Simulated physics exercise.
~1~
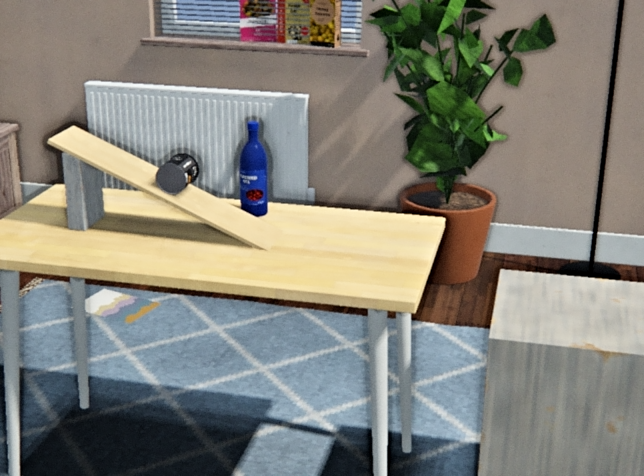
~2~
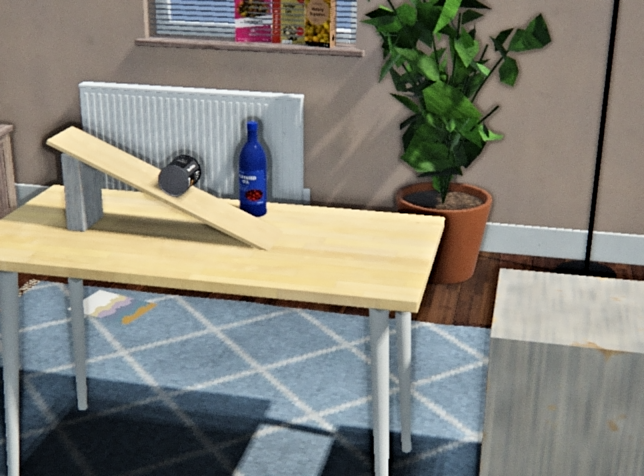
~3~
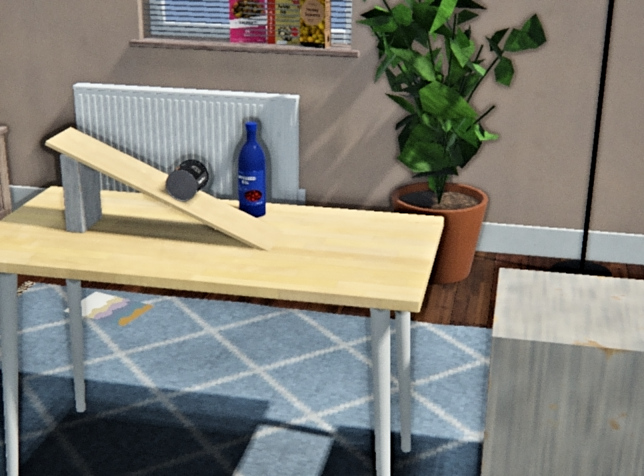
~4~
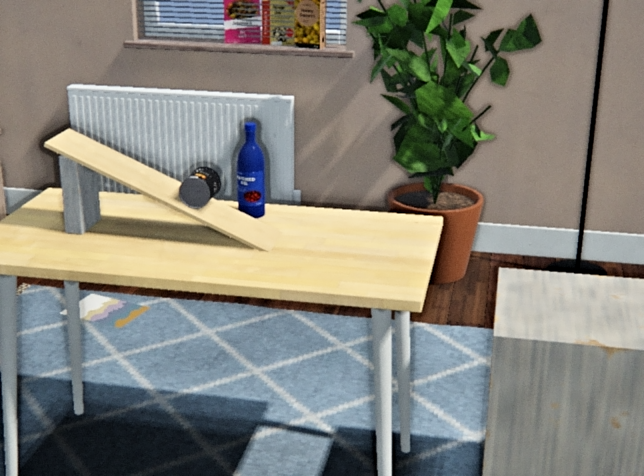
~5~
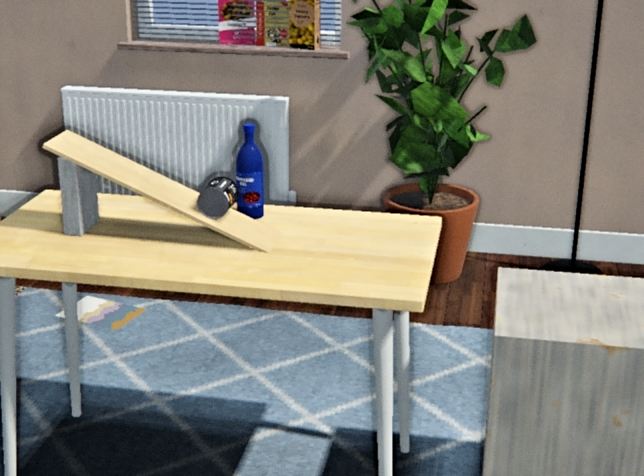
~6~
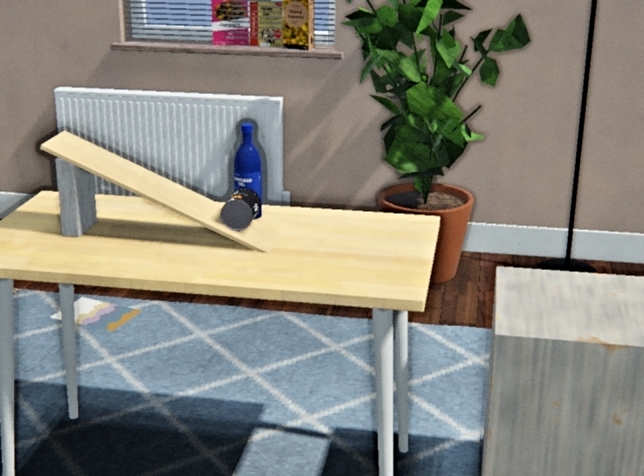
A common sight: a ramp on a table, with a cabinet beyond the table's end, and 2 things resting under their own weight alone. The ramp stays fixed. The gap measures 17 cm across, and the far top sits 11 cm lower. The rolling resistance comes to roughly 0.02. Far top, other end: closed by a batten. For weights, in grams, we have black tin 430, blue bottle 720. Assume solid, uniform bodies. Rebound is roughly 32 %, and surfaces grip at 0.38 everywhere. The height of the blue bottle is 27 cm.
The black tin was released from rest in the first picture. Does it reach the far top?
Yes.
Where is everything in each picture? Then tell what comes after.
In the first picture, 70 cm to the edge; black tin (177, 174); blue bottle (254, 169).
In the second picture, 69 cm to the edge; black tin (180, 176); blue bottle (253, 169).
In the third picture, 67 cm to the edge; black tin (187, 180); blue bottle (252, 169).
In the fourth picture, 63 cm to the edge; black tin (200, 188); blue bottle (251, 170).
In the fifth picture, 58 cm to the edge; black tin (218, 198); blue bottle (250, 171).
In the sixth picture, 51 cm to the edge; black tin (241, 210); blue bottle (248, 171).
Then, 0.40 s past the last view, 7 cm to the edge; black tin near (406, 236).
Then, 0.80 s past the last view, 35 cm past the table's edge; black tin near (566, 287).
Finally, 64 cm past the table's edge; blue bottle still in place (within 8 cm).
